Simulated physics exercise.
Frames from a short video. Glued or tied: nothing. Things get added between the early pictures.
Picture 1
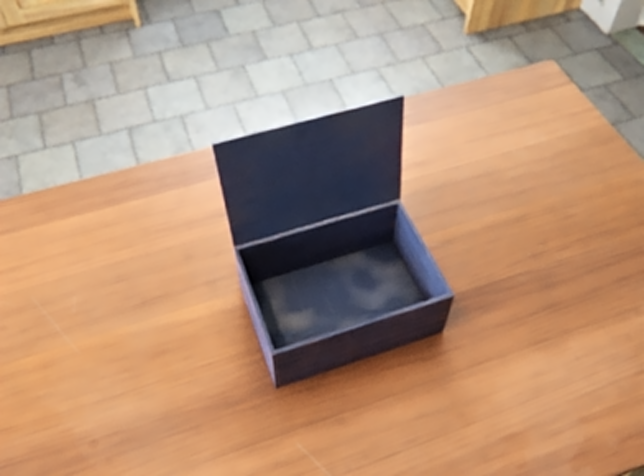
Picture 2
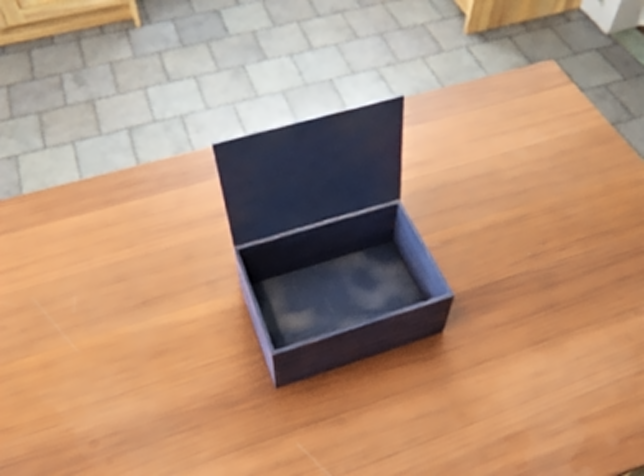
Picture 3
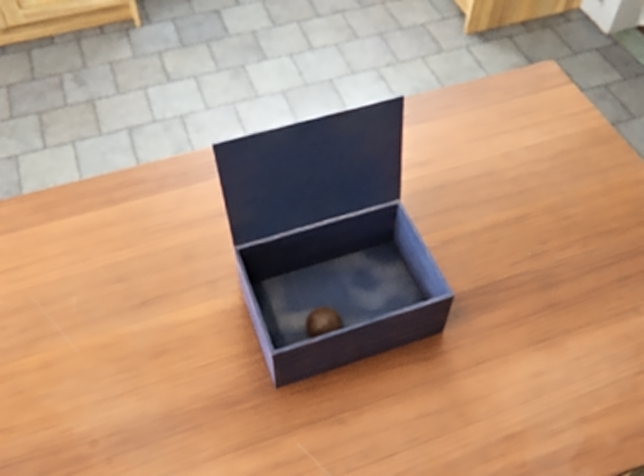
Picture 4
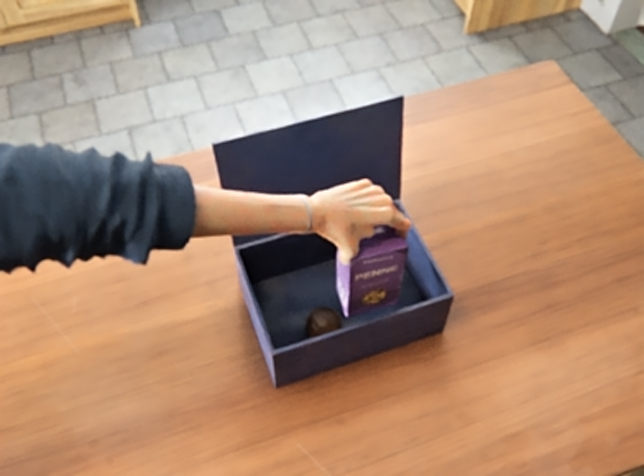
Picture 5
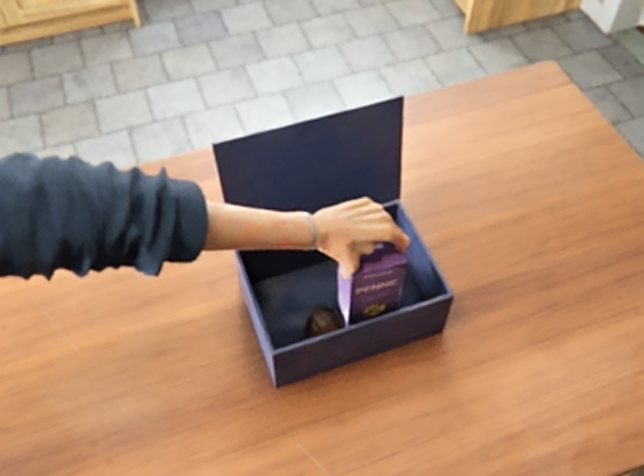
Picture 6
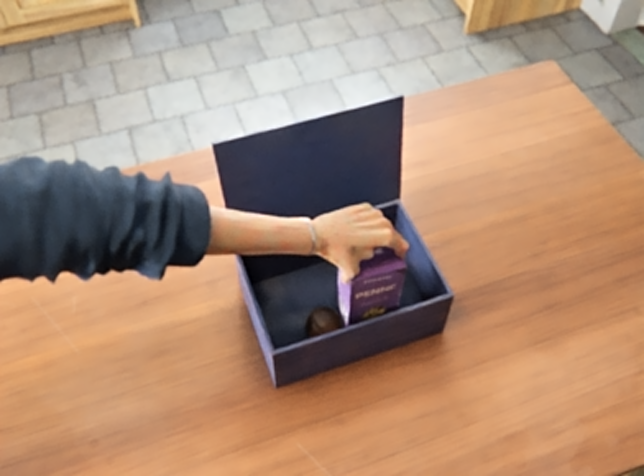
An open dark blue box sat empty on a wooden table until a small brown ball appeared inside, and then a hand reached in from the left and lowered a purple carton beside it.
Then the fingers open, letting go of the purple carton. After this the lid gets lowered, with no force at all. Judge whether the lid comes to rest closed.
Gap remains.
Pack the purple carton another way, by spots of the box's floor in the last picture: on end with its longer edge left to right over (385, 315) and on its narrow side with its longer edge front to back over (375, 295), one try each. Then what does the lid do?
Lid: First try open, second try closed.
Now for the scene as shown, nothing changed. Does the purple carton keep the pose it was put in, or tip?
As it turns out, the purple carton keeps its original angle.
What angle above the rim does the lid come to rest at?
The lid sits around 20° above the rim.
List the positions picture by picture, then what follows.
In the first picture, the last thing is not in view yet.
In the second picture, the last thing is not in view yet.
In the third picture, the last thing is not in view yet.
The fourth picture shows still above its spot; purple carton (369, 269).
The fifth picture shows still above its spot; purple carton (370, 283).
The sixth picture shows put in, still held; purple carton (369, 288).
Then, 0.50 s past the last view, purple carton displaced about its own width near (373, 297); brown ball displaced a little.
Then, 1.30 s past the last view, lid 75° above the rim; purple carton displaced about its own width near (373, 296); brown ball displaced about its own width.
Then, 1.80 s past the last view, lid 42° above the rim; purple carton displaced about its own width near (373, 296); brown ball displaced about its own width.
Finally, lid 20° above the rim; moved from the start, purple carton and brown ball. Final places as the last picture's camera would see them, purple carton near (373, 296).
